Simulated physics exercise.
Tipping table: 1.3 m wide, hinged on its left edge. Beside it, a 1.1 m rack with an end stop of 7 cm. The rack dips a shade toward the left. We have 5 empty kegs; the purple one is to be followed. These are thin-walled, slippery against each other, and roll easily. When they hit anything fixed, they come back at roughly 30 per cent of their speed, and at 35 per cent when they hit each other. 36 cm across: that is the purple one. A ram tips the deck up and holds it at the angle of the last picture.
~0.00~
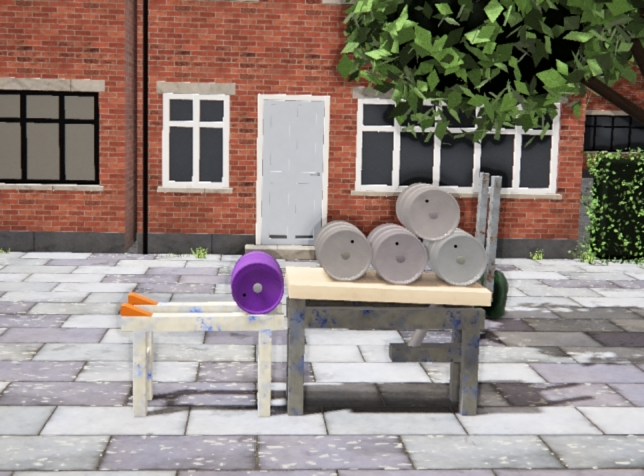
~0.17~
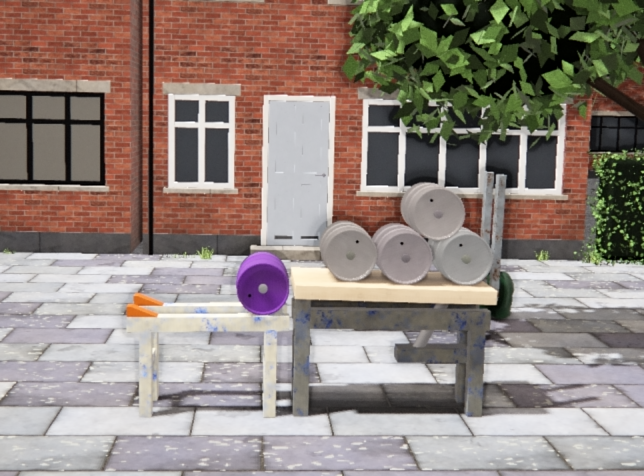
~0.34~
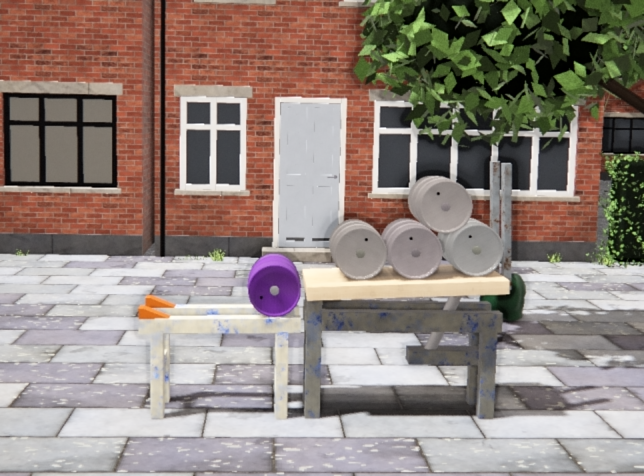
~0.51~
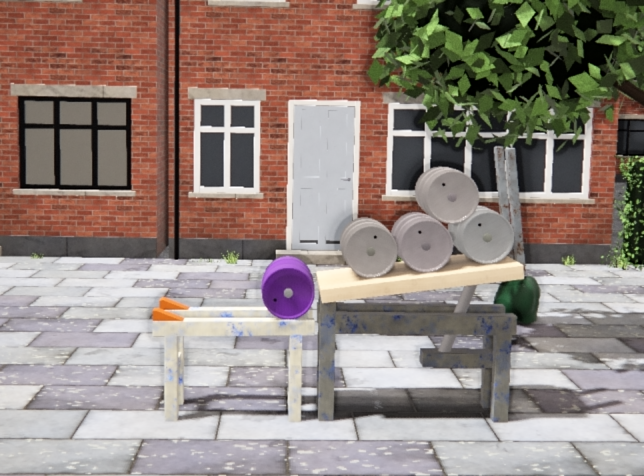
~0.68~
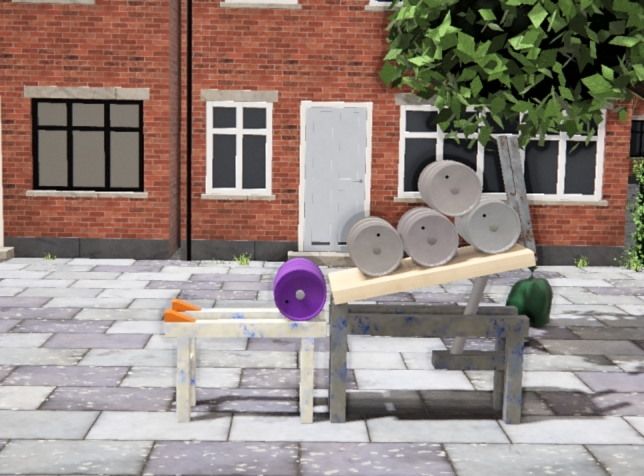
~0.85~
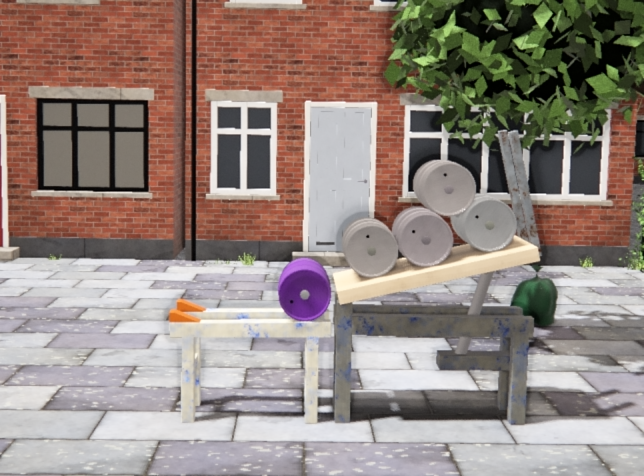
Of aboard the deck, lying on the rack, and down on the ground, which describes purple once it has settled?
Once settled, purple is down on the ground.
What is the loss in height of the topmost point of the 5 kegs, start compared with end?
About 20 cm lower.
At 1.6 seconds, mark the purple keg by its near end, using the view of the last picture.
Position: About (263, 296).
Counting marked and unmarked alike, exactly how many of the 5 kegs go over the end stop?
I count 1 altogether.
After 1.6 s, purple is on the rack, 60 cm from the rack's far end, rolling left; 0 past the stop so far.
After 2.4 s, purple is beyond the stop and falling; 1 past the stop so far.
At rest (5.2 s), purple is over the stop, on the ground; 1 past the stop so far.
